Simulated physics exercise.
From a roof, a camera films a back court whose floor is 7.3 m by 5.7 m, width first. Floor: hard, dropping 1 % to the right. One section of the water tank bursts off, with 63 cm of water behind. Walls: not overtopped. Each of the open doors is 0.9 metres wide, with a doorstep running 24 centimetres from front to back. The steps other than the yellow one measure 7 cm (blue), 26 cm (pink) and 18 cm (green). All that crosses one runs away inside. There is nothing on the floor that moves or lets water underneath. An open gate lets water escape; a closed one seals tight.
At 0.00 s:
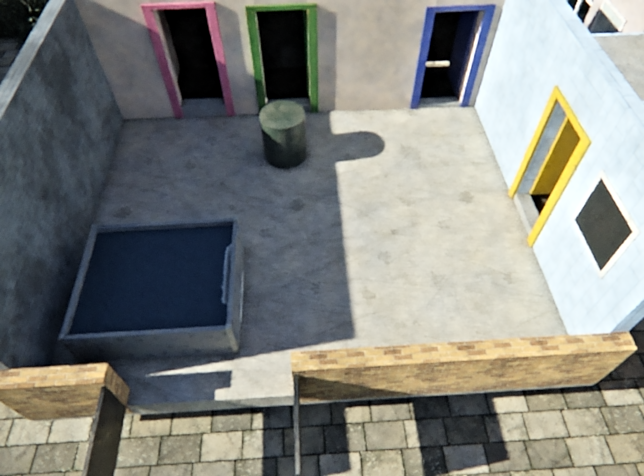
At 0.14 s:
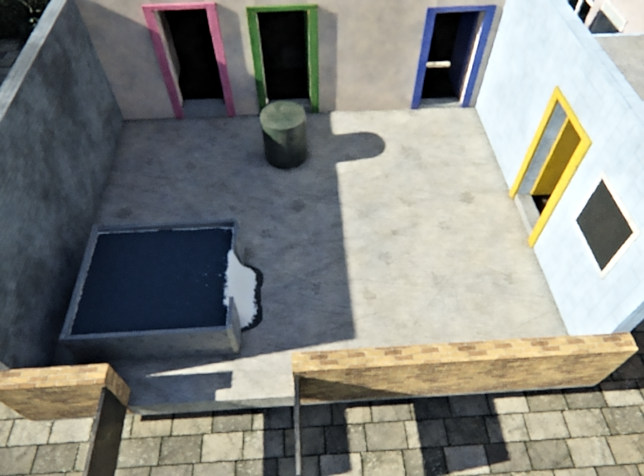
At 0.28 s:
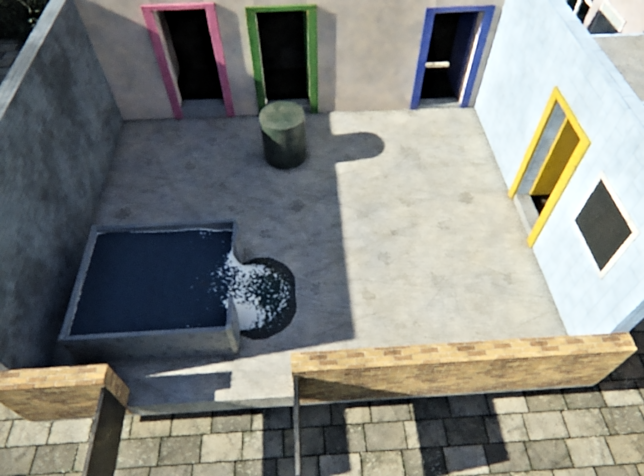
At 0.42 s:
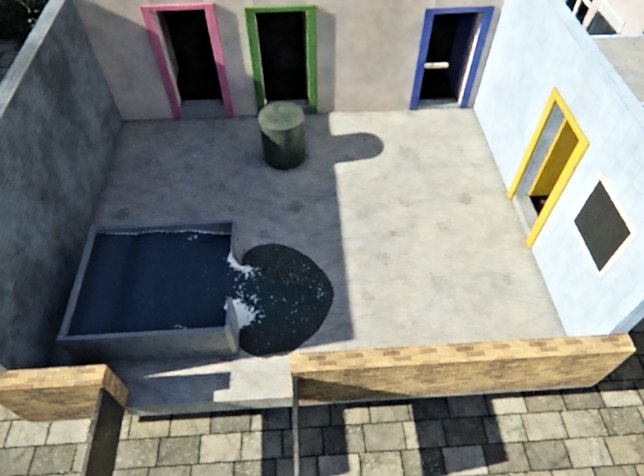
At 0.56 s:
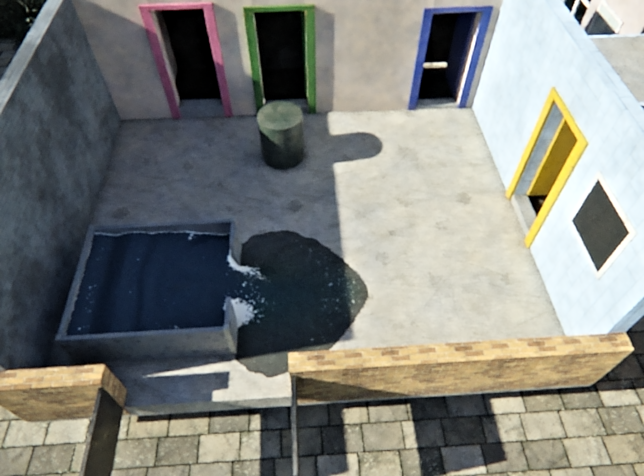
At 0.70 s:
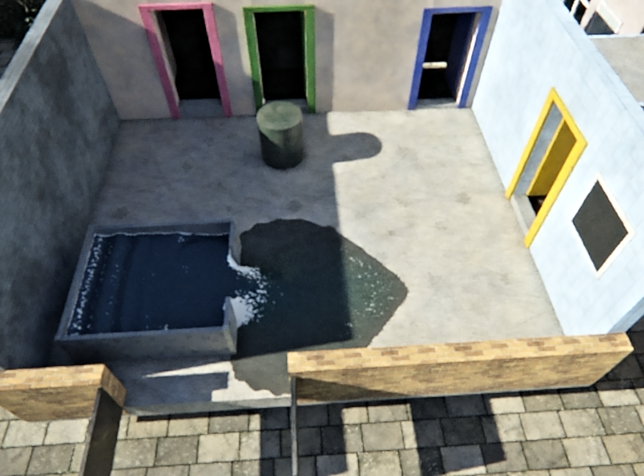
Water bursts through the right side of a low grey tank at the left of a walled courtyard, seen from above by a still camera. White foam churns at the gap as a dark sheet spreads rightward and toward the low brick wall in front, passing from shadow into sunlight. Behind stand a green drum and pink, green and blue doorways, with a yellow one in the pale blue right wall.
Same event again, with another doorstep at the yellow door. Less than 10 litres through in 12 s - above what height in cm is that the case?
Above about 14.5 cm.
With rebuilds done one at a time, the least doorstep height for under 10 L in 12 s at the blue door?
Roughly 15 cm at blue.
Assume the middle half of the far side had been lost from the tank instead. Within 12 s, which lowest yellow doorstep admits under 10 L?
You'd want it roughly 6.5 centimetres tall.
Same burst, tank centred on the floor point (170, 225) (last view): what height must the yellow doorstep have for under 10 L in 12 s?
That setup calls for roughly 16 cm.
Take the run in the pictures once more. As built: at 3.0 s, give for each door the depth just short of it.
In cm - blue: 0, pink: 0, green: 0, yellow: 17.
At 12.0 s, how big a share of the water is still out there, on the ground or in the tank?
What remains is some 90 per cent of the water.
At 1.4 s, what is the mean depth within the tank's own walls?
Some 44 cm.
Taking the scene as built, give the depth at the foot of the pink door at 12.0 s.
The depth there is around 3.0 cm.
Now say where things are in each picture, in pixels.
Still water, 63 cm deep, in the water tank at (158, 276); the yellow door at (542, 177) is dry, in the first picture.
The front is at (254, 321), 0.3 m from the gap at (236, 289); 0.2 m2 of floor is wet, 63 cm left at the back, in the second picture.
The gap is at (236, 290), the front 0.8 m out at (290, 308); the back of the water tank holds 63 cm, in the third picture.
Water pours out at (235, 290) and has run 1.3 m, to (325, 303); about 6 cm deep outside, 63 cm at the back, in the fourth picture.
The gap is at (233, 289), the front 1.9 m out at (362, 291); the back of the water tank holds 60 cm, in the fifth picture.
Water pours out at (233, 289) and has run 2.5 m, to (398, 296); about 4 cm deep outside, 53 cm at the back; the yellow door at (538, 178), 4.9 m from the gap, is still 2.6 m from the nearest water, in the sixth picture.
After 1.4 s water covers 30 % of the floor, deepest (33 cm) near (247, 300); it has not reached the yellow door.
After 3.0 s water covers 50 % of the floor, deepest (31 cm) near (561, 338); 17 cm at the yellow door, 2 litres in over its 15 cm doorstep.
After 12.0 s water covers 90 % of the floor, deepest (12 cm) near (514, 222); 11 cm at the yellow door, 7 litres in over its 15 cm doorstep.
At the yellow door as built, the water arrived by 1.8 s and peaked near 19 cm at 2.8 s.
With a doorstep of 12 cm, 26 litres would have come in within the 12 s; with 16 cm, 4 litres. So under 10 litres takes about 14.5 cm.
